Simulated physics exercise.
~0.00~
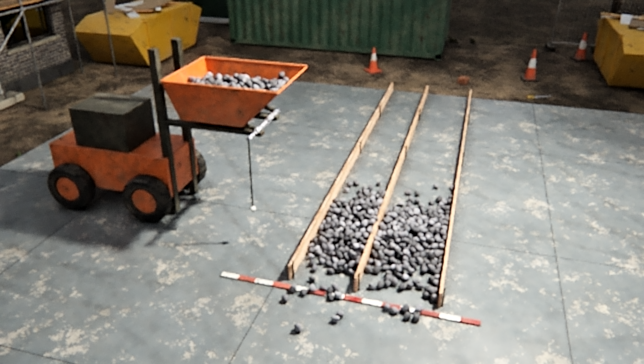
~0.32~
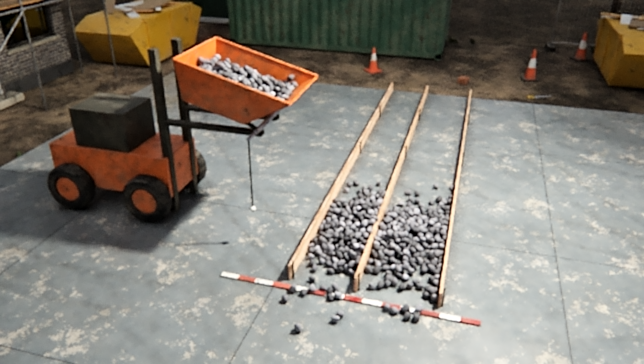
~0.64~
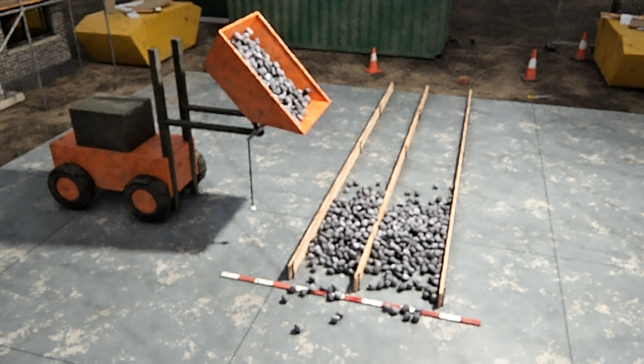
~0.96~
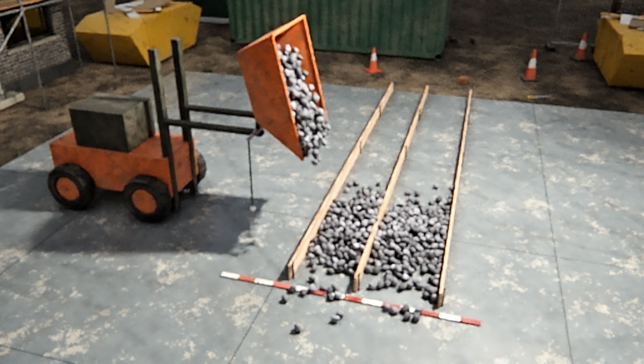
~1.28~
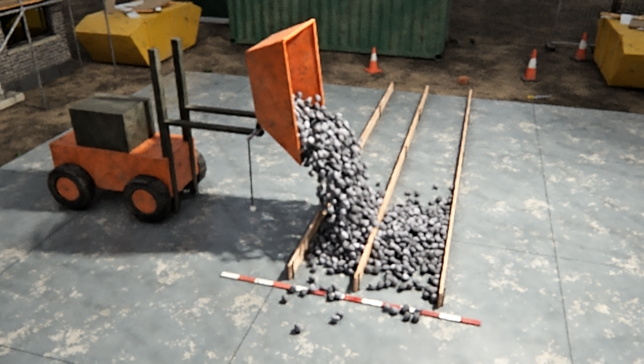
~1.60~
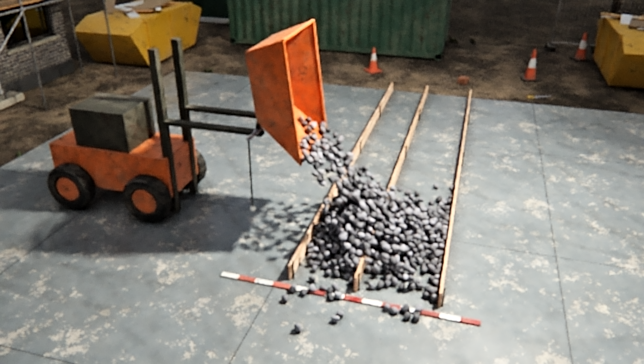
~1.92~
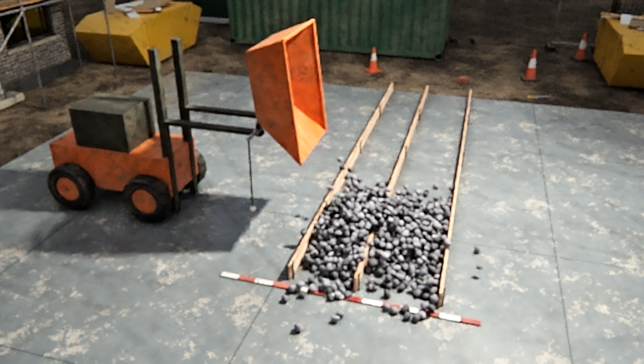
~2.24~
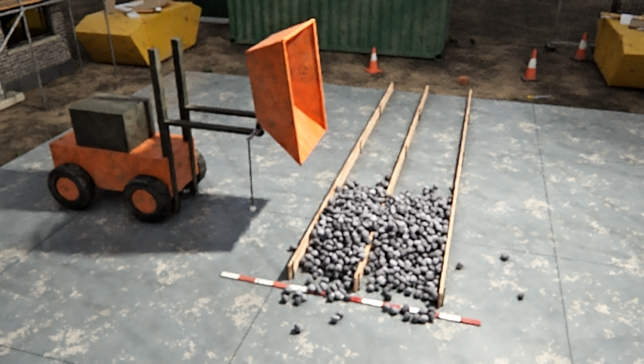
On a grey slab in a work yard, an orange forklift tipped its skip of grey stones steeply to the right, pouring them onto a pile between wooden planks until the skip hung empty and a few strays lay beyond the last plank.
